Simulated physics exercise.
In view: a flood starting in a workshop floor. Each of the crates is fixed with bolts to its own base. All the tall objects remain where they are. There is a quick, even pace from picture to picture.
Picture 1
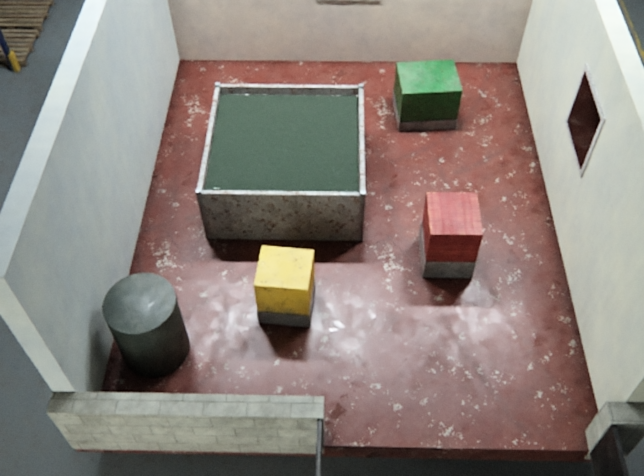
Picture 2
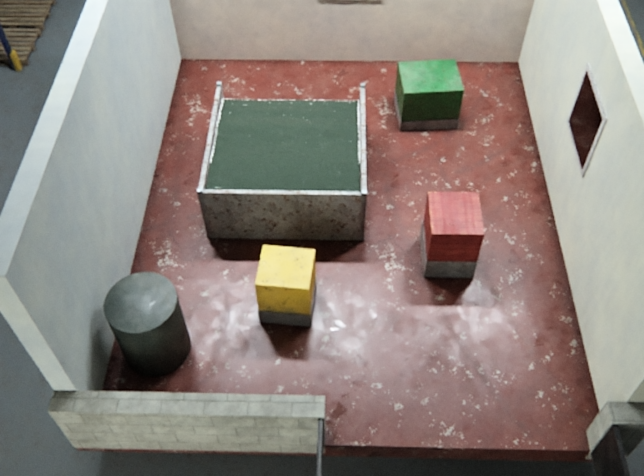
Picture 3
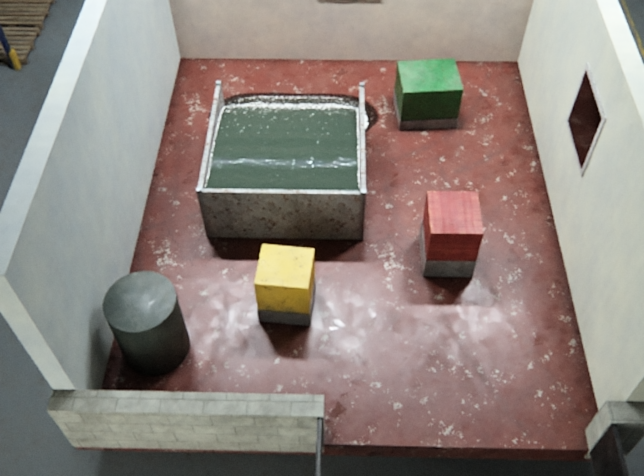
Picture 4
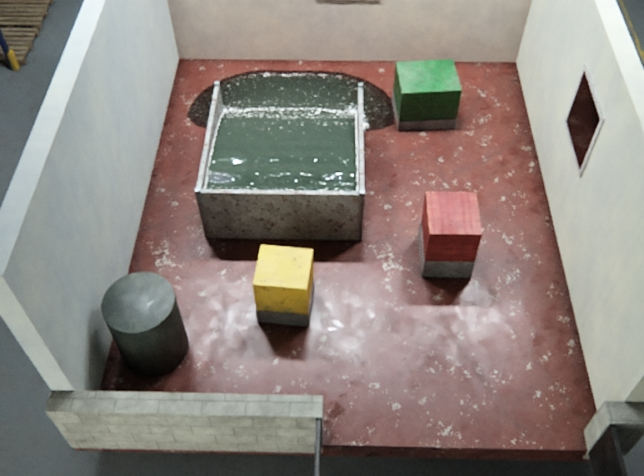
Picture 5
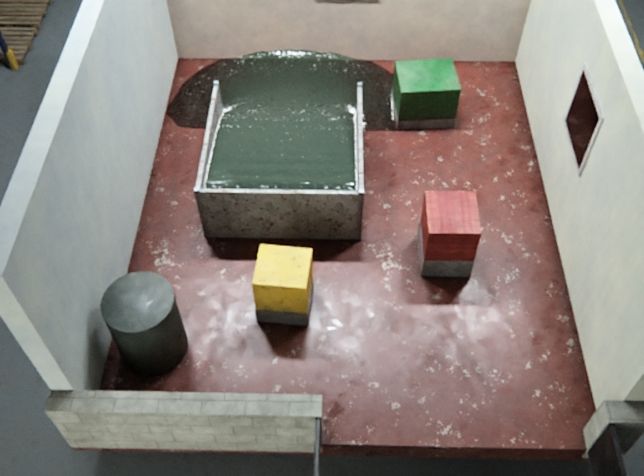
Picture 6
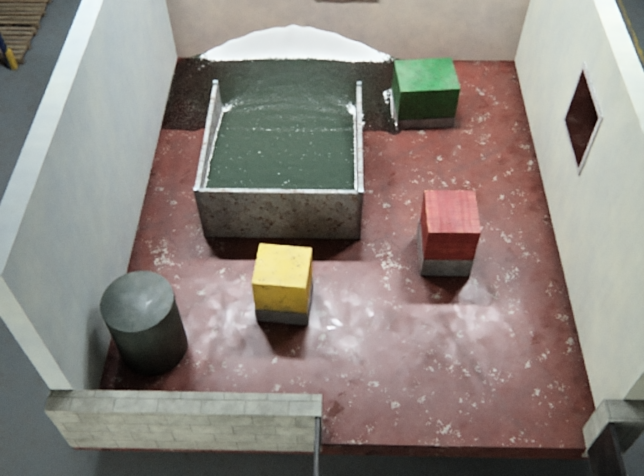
Green water in an open-topped tank pouring out over the far side, spreading across the red floor toward the back wall.
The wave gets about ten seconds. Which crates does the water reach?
As I see it, the green crate picks up moisture, the yellow crate remains moisture-free, the red crate remains moisture-free.
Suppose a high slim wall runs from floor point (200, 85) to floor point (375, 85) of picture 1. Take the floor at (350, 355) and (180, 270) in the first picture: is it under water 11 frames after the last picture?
Untouched, reached.
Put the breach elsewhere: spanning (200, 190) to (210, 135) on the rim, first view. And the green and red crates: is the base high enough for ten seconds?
One by one: Green stays dry; red stays dry.
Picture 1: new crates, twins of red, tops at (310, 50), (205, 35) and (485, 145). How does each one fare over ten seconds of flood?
As listed: Gets wet, is wetted, escapes it.
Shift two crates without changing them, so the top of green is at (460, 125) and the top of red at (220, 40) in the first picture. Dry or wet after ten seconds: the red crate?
Red takes water.
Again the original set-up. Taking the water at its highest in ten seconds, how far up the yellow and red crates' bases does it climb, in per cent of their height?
Roughly 70 per cent for the first, 60 per cent for the second.
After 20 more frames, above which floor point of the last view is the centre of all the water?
About (314, 132).
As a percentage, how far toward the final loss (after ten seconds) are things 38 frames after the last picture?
About 30 per cent.
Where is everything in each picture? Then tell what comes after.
The first frame shows still water in the tank at (286, 140).
In the second frame, the front is at a hidden place, out from the gap on the tank's far side.
In the third frame, the front is at a hidden place, out from the gap on the tank's far side.
In the fourth frame, water pours out on the tank's far side and has run to (209, 92).
In the fifth frame, water pours out on the tank's far side and has run to (232, 59).
In the sixth frame, water pours out on the tank's far side and has run to (192, 58).
A moment on, water covers 25 % of the floor; the green crate water round its plinth, the yellow crate not reached, the red crate not reached.
Next, water covers 35 % of the floor; the green crate water round its plinth, the yellow crate not reached, the red crate not reached.
Then, water covers 70 % of the floor; the green crate water round its plinth, the yellow crate water round its plinth, the red crate water round its plinth.
Later, water covers 100 % of the floor; the green crate water round its plinth, the yellow crate water round its plinth, the red crate water round its plinth.
In the end, water covers 100 % of the floor; the green crate was topped, the yellow crate stayed above the water, the red crate stayed above the water.
